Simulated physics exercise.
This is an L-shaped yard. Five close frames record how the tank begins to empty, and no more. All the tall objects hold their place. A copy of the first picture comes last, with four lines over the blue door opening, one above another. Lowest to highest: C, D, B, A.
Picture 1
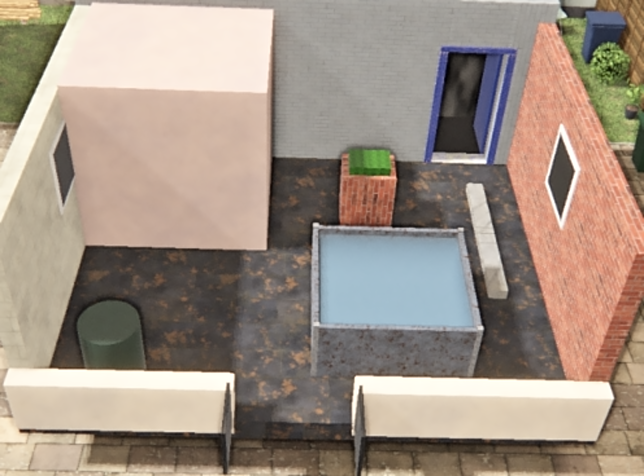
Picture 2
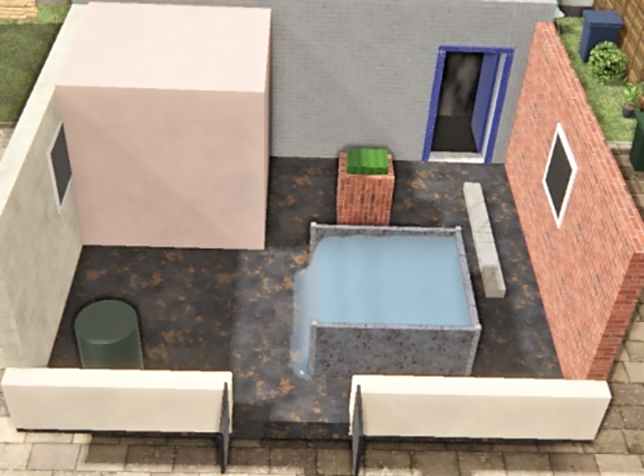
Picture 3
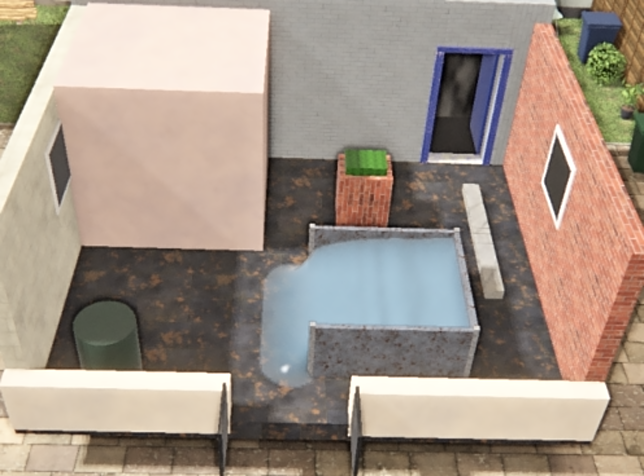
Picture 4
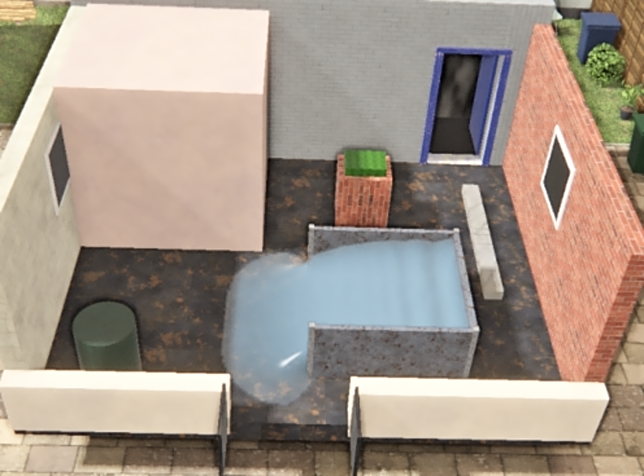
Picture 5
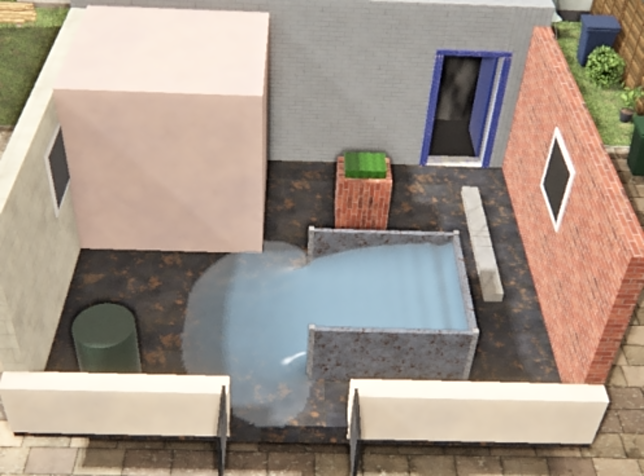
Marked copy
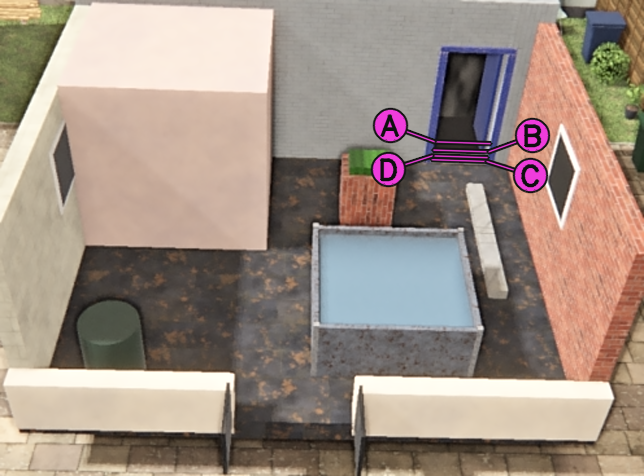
A large pale pink block fills the back left of a dark-paved, walled yard, seen from high above by a steady camera. A grey stone tank of blue water sits right of centre, with a brick planter behind it, a blue doorway at the back, a red brick wall at right and a dark green cylinder at left. The tank's left side opens, and water pours out leftward, spreading in a widening rounded sheet across the paving.
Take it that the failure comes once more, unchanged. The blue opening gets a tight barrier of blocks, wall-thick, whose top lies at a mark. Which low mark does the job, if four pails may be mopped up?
Take C.
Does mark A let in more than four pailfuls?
No, that is safe.
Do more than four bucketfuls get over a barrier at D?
No.
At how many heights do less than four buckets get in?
All of the four.
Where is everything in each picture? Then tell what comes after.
Water in the tank at rest, its middle at (393, 280); foot of the blue doorway at (458, 163); open gate at (295, 372).
Water covers 2 % of the ground and shows as far out as (299, 343).
Water covers 5 % of the ground and shows as far out as (277, 275).
Water covers 11 % of the ground and shows as far out as (268, 258).
Water covers 18 % of the ground and shows as far out as (234, 256).
On the marked copy, A at (462, 142); B at (461, 150); C at (459, 160); D at (460, 156); from the bottom up C, D, B, A.
If A is chosen, nothing gets over.
If B is chosen, nothing gets over.
If C is chosen, a splash gets over, under a bucket.
If D is chosen, nothing gets over.
